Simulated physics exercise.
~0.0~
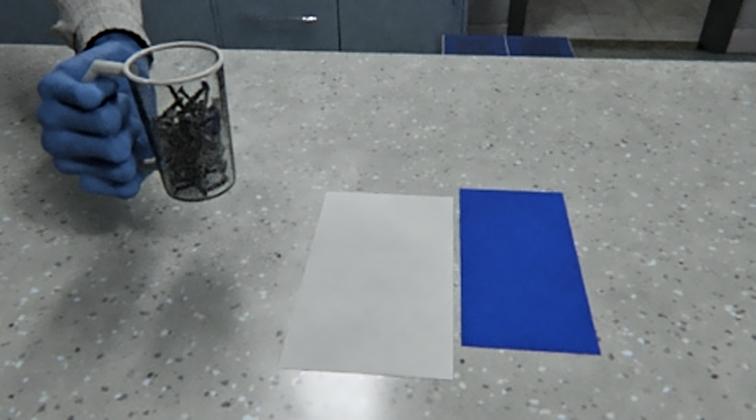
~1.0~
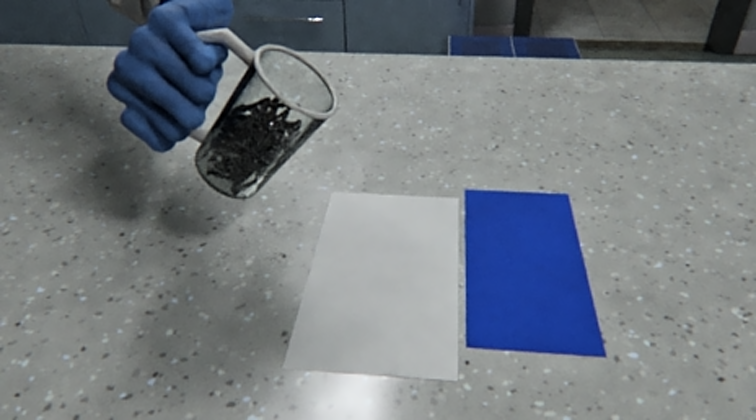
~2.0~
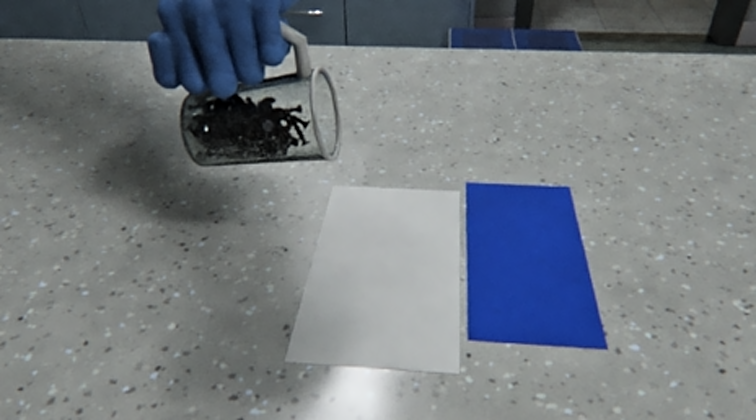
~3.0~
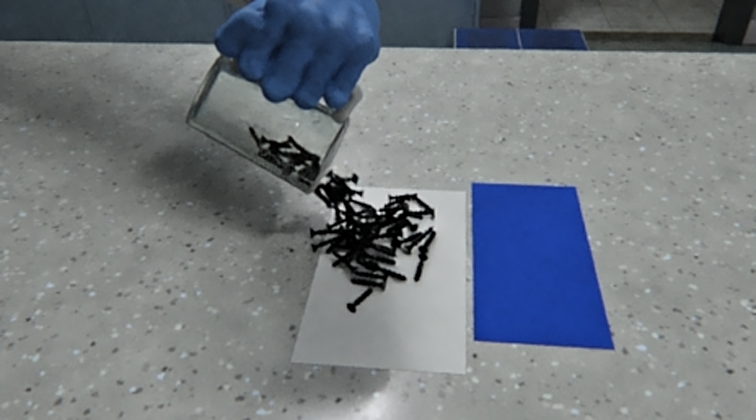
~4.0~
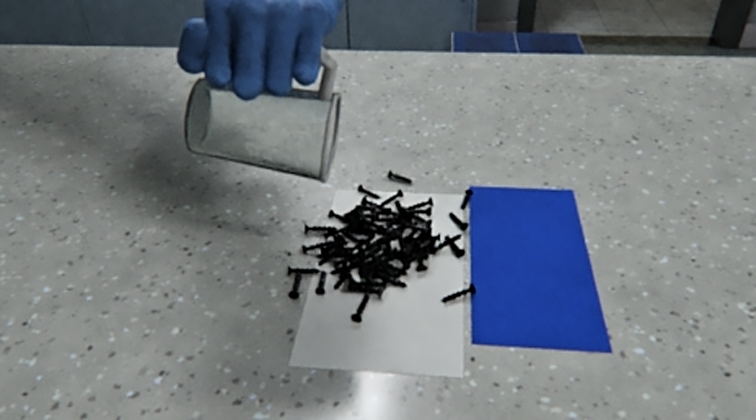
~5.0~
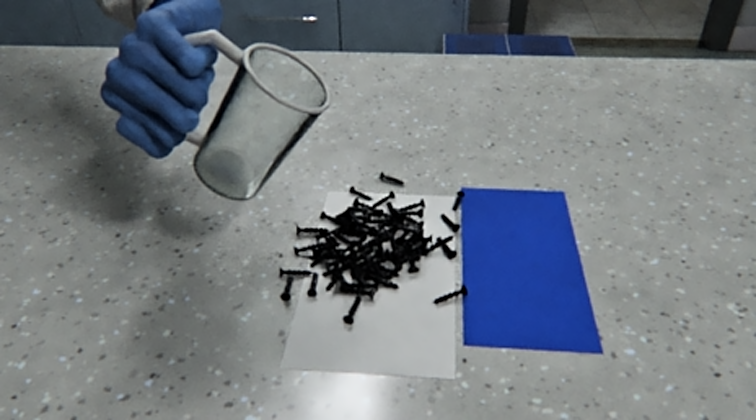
The clip opens with a blue-gloved hand holding a clear cup of black screws upright over a speckled table, to the left of a white mat and a blue mat lying side by side. The hand tips the cup toward the right until it lies on its side, with the screws still inside. As it tilts further, mouth downward, the screws spill out into a heap on the white mat. The emptied cup then turns back up and is held leaning. Most screws rest piled on the white mat, with a few scattered around its edges.
